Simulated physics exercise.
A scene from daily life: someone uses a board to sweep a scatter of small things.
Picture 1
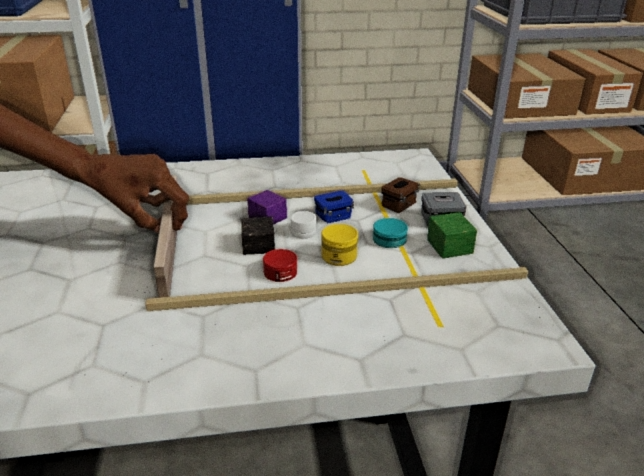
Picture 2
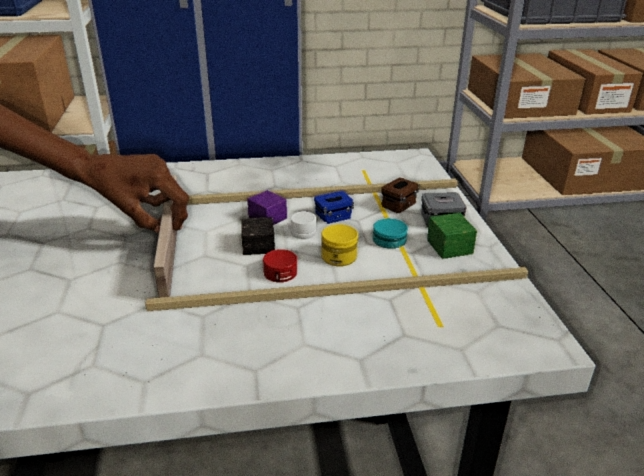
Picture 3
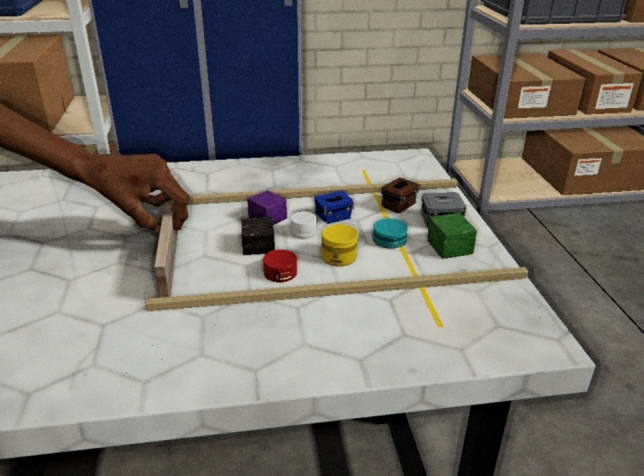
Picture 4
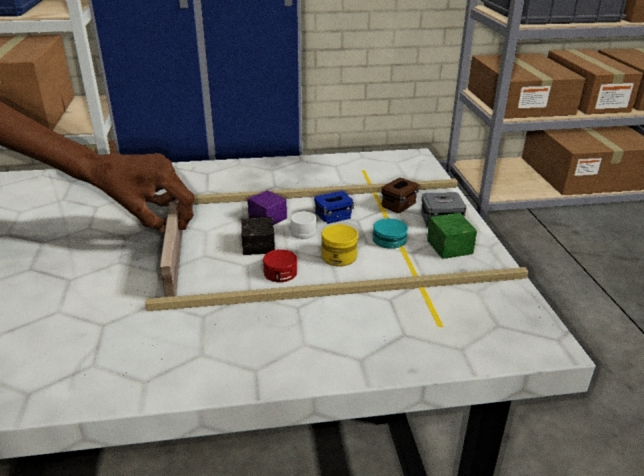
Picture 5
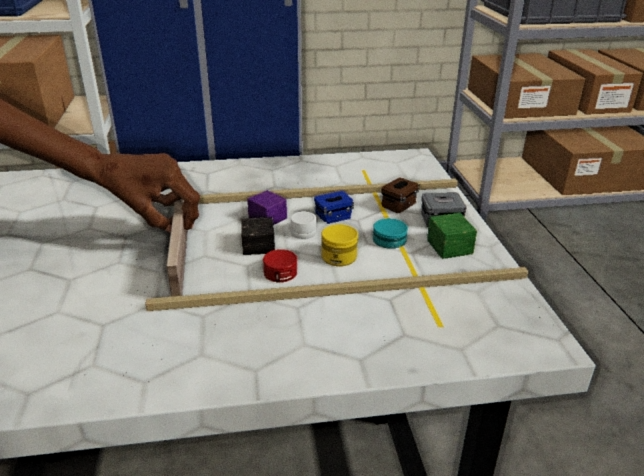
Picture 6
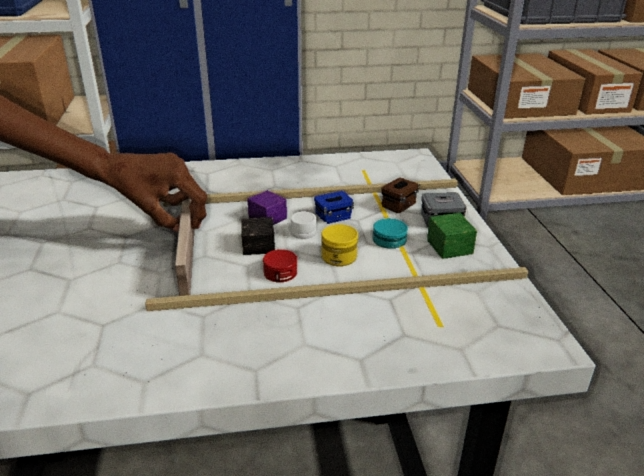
At the start, a hand holds a small board upright at the left of a marble-patterned table, facing scattered colourful blocks and round containers between two wooden strips. The board stays nearly still, then the hand slides it slightly right, without touching the objects, which remain in place.
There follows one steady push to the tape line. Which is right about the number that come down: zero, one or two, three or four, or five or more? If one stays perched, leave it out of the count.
Band: No fallers.
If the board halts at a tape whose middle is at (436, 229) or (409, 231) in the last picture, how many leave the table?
Counts per try: 2 and 0.
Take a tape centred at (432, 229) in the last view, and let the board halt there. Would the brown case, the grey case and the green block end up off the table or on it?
The brown case is no longer there; as for the grey case, it is no longer there; and the green block is still there.
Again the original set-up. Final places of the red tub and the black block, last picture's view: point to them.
Red tub: About (430, 263); black block: About (410, 224).
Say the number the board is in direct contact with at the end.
4 of them.
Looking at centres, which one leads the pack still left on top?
Foremost one: Brown case.
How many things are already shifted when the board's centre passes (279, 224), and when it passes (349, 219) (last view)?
I get 4 at the one place and 8 at the other.
A little later, none off yet; grey case at rest near (443, 210); green block at rest near (451, 236); brown case at rest near (399, 196).
When it is over, the number that fall off is zero.
